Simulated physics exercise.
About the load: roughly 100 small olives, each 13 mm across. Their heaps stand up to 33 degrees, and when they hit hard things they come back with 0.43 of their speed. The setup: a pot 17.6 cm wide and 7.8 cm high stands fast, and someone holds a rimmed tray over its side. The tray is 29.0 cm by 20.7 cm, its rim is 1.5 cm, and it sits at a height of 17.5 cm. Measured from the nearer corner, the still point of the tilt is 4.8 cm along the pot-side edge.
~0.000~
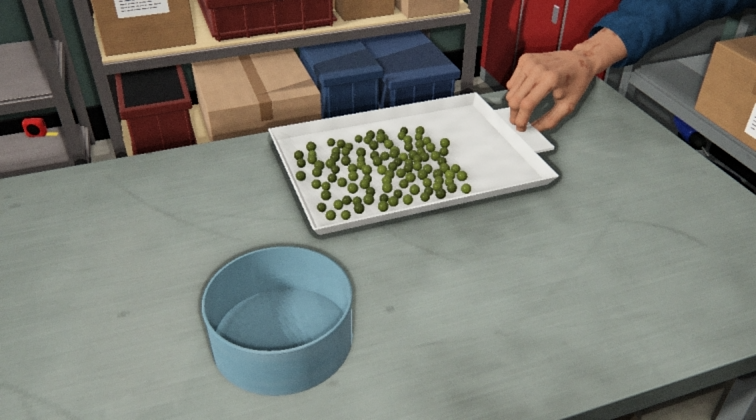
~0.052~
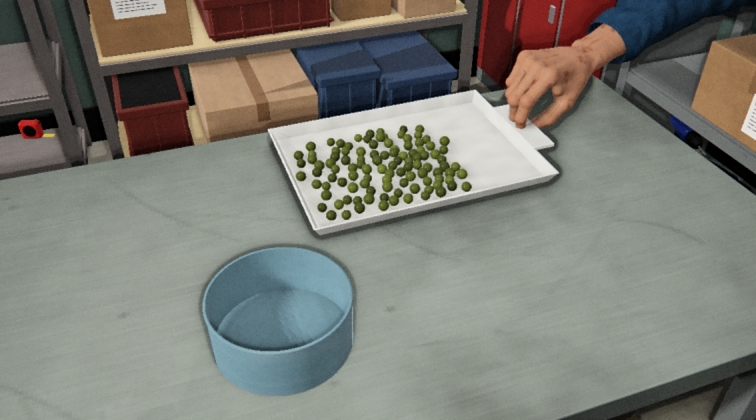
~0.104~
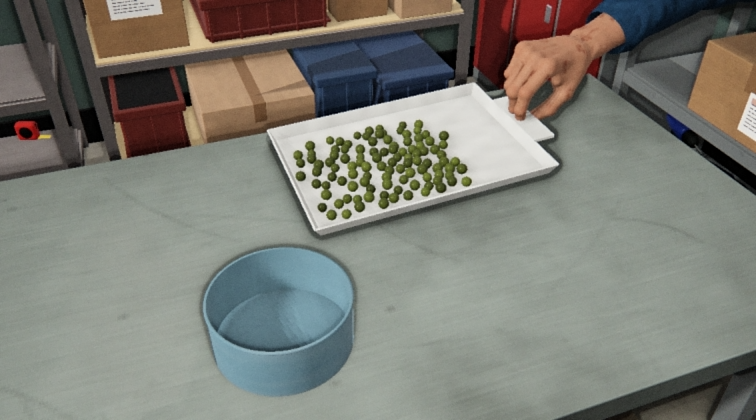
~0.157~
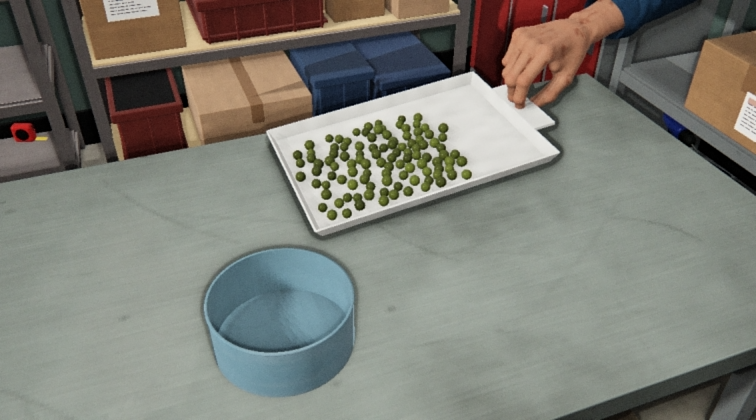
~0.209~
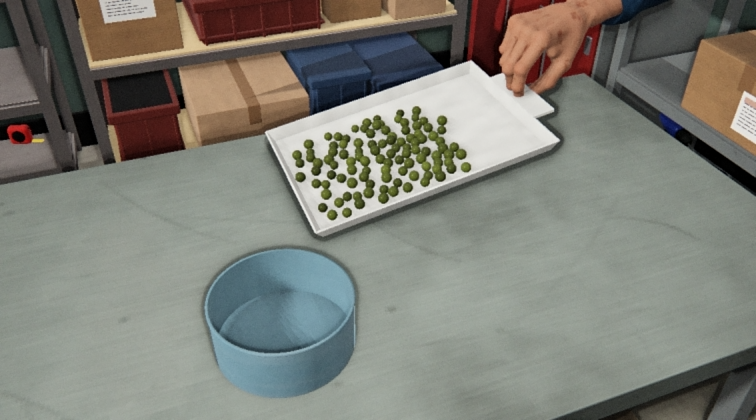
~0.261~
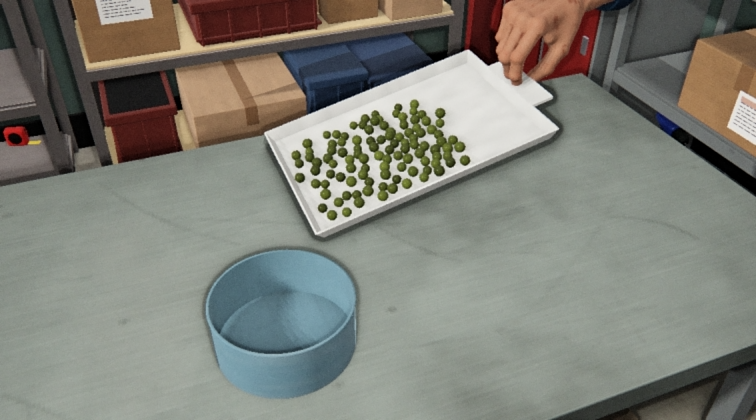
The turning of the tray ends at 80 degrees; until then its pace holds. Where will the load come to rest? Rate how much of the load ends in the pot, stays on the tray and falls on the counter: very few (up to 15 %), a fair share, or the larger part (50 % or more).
Pot: The larger part; tray: Very few; counter: A fair share.
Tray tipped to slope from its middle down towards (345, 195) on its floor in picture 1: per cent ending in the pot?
About 100 per cent.
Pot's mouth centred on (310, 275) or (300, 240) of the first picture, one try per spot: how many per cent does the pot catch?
75 and 65 %.
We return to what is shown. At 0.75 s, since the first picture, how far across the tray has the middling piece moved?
I'd say close to 7 centimetres.
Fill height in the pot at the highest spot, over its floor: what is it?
It gets to about 2.0 cm.
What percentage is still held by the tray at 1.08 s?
About 75% of the load.
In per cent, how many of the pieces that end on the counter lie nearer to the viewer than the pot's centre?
Near 0 in a hundred.
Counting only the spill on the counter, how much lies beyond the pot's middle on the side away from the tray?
Around 60 per cent, give or take.
Then, at 0.75 s, tilt 45 degrees; the tray holds 100 %, the pot 0 %.
Then, at 1.08 s, tilt 67 degrees; the tray holds 75 %, the pot 10 %.
After 1.50 s, tilt 80 degrees; the tray holds 5 %, the pot 65 %.
By 2.3 s all is still; pot 70 %, tray 0 %, counter 30 %.
